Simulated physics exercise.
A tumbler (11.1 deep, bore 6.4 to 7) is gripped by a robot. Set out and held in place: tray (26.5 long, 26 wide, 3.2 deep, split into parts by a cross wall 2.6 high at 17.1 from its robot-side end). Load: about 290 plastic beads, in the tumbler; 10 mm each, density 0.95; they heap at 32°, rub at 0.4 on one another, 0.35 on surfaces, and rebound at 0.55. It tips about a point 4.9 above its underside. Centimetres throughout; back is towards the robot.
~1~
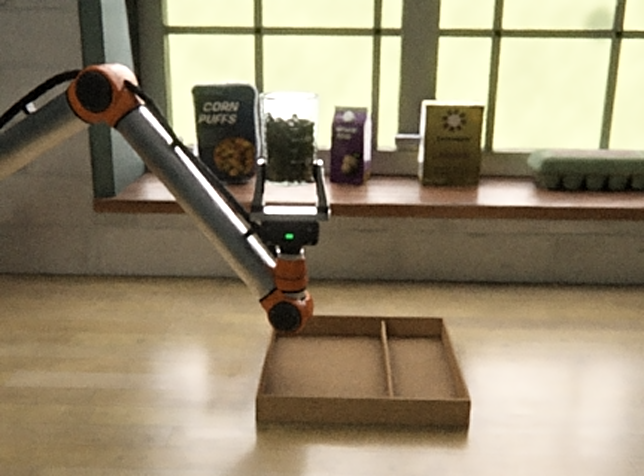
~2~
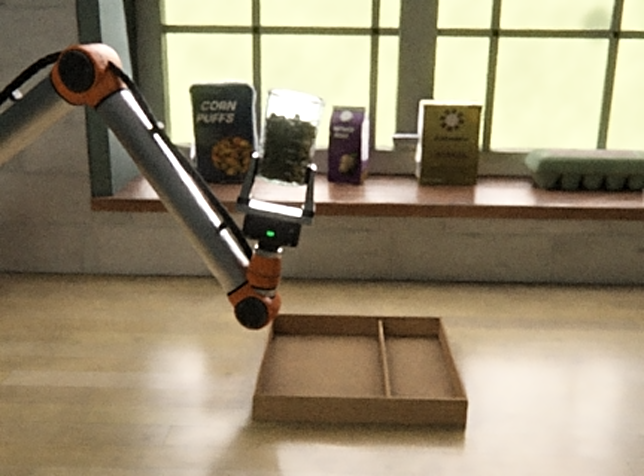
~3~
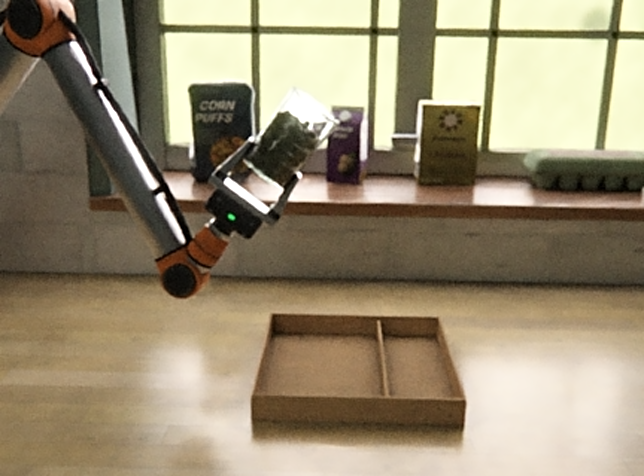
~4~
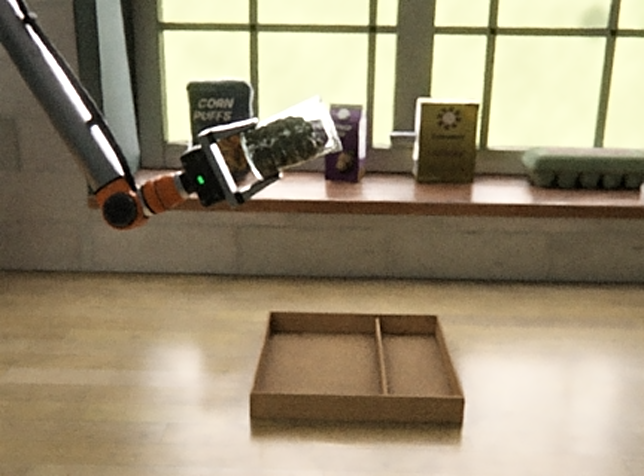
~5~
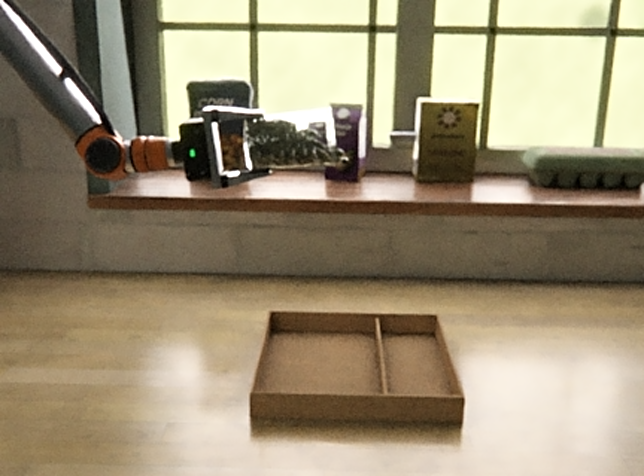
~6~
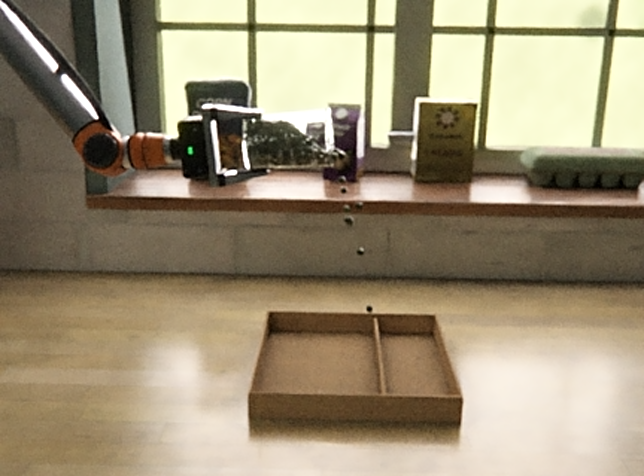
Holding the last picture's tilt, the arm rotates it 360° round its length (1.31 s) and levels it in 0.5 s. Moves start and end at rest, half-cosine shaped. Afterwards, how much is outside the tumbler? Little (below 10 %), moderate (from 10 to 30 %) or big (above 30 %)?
A big share, above 30 %, ends outside the tumbler.
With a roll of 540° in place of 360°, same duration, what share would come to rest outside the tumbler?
It would be near 45 per cent.
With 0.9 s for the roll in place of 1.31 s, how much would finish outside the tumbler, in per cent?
In that case some 35 per cent.
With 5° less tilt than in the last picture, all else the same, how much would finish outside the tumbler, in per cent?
It would be near 25 per cent.
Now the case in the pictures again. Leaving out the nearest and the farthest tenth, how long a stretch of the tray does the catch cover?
About 22 cm.
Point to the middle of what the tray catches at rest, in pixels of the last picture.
Around (362, 361).
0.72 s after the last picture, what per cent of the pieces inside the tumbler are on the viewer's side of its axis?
About 35 per cent.
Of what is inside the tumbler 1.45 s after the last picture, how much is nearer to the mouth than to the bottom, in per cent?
Roughly 35 per cent.
Then, 0.72 s after the last picture, tipped 85°, highest piece 35 above the table; 233 in the tumbler, 23 in the robot-side part, 9 in the far-side part, 21 in flight or on a rim.
Then, 1.45 s after the last picture, tipped 70°, highest piece 34 above the table; 176 in the tumbler, 58 in the robot-side part, 36 in the far-side part, 4 on the table or floor, 12 in flight or on a rim.
Then, 2.01 s after the last picture, upright, highest piece 35 above the table; 174 in the tumbler, 66 in the robot-side part, 42 in the far-side part, 4 on the table or floor.
Then, 2.71 s after the last picture, upright, highest piece 35 above the table; 174 in the tumbler, 66 in the robot-side part, 42 in the far-side part, 4 on the table or floor.
Final count, 174 in the tumbler, 66 in the robot-side part, 42 in the far-side part, 4 on the table or floor. That is 39 % outside the tumbler.
